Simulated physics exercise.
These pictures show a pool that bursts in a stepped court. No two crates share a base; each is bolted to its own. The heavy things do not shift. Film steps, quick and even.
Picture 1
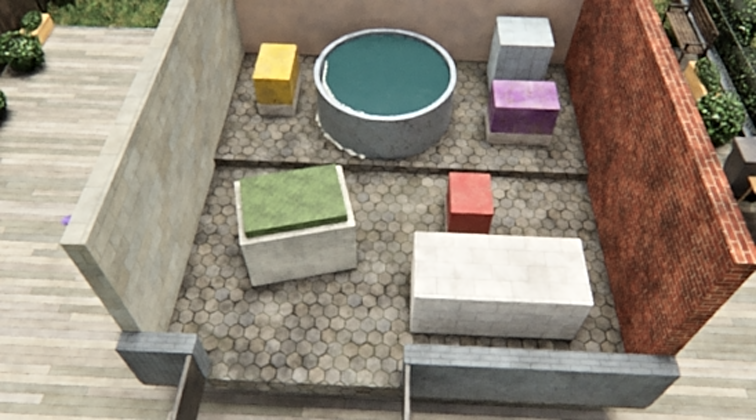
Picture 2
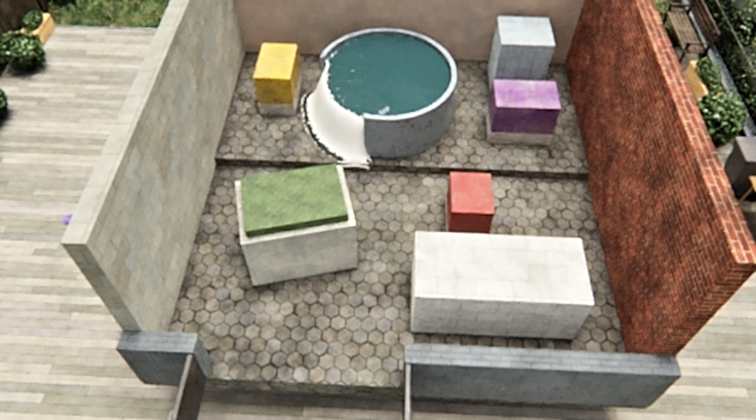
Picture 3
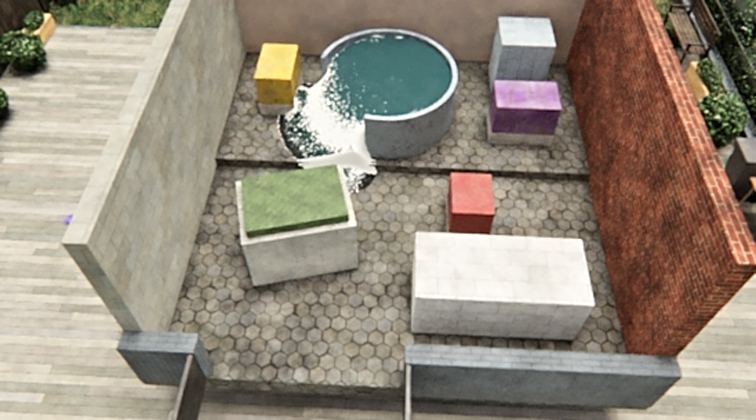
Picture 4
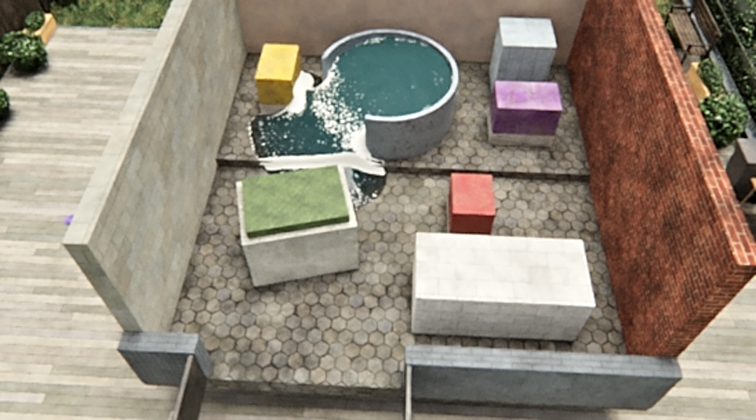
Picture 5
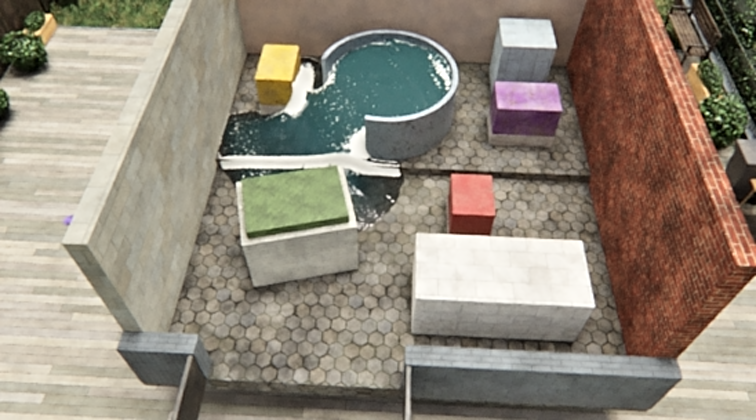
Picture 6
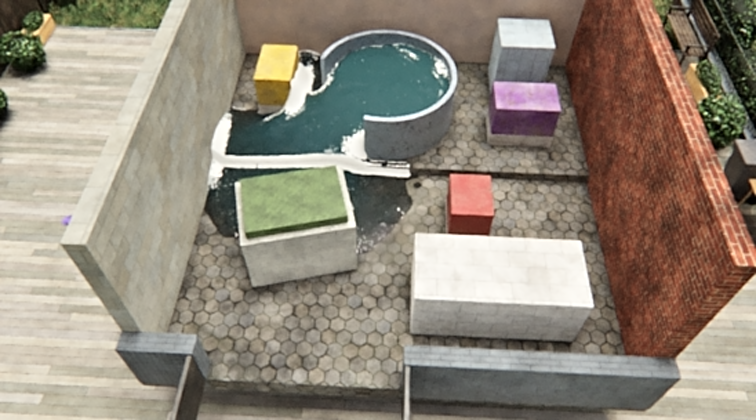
A round pool in a walled, paved court burst open at its lower left side, and foamy water poured out, spread past the yellow crate to the left wall, then ran around the green-topped block.
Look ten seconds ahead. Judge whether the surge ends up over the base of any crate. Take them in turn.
The red crate gets dampened by the water. The purple crate avoids any dampness from the water. The yellow crate gets dampened by the water.
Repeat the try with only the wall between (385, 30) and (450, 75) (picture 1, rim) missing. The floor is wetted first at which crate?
My pick is the one in purple.
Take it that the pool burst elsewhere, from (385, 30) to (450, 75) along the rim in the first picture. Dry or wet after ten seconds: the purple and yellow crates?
The purple crate is reached; the yellow crate is untouched.
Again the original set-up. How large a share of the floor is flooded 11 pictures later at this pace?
It comes to 50 per cent.
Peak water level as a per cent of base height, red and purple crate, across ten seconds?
I'd say 150 per cent for the first one and 20 per cent for the second.
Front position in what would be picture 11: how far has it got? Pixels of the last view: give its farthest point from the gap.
Approximate pixel: (161, 358).
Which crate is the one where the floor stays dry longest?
Pick: The purple-painted one.
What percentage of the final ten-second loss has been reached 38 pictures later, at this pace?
I'd say about 70 per cent.
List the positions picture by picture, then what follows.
Still water in the round tank at (385, 75), in the first picture.
The front is at a hidden place, out from the gap at (328, 117), in the second picture.
Water pours out at (328, 121) and has run to (302, 86), in the third picture.
Water pours out at (329, 123) and has run to a hidden place, in the fourth picture.
The front is at (305, 61), out from the gap at (329, 124), in the fifth picture.
Water pours out at (328, 124) and has run to (227, 229), in the sixth picture.
A moment on, water covers 35 % of the floor; the red crate not reached, the purple crate not reached, the yellow crate water round its plinth.
Next, water covers 50 % of the floor; the red crate water round its plinth, the purple crate not reached, the yellow crate water round its plinth.
Then, water covers 60 % of the floor; the red crate water round its plinth, the purple crate water round its plinth, the yellow crate water round its plinth.
Later, water covers 95 % of the floor; the red crate water round its plinth, the purple crate water round its plinth, the yellow crate water round its plinth.
In the end, water covers 95 % of the floor; the red crate was topped, the purple crate stayed above the water, the yellow crate was topped.
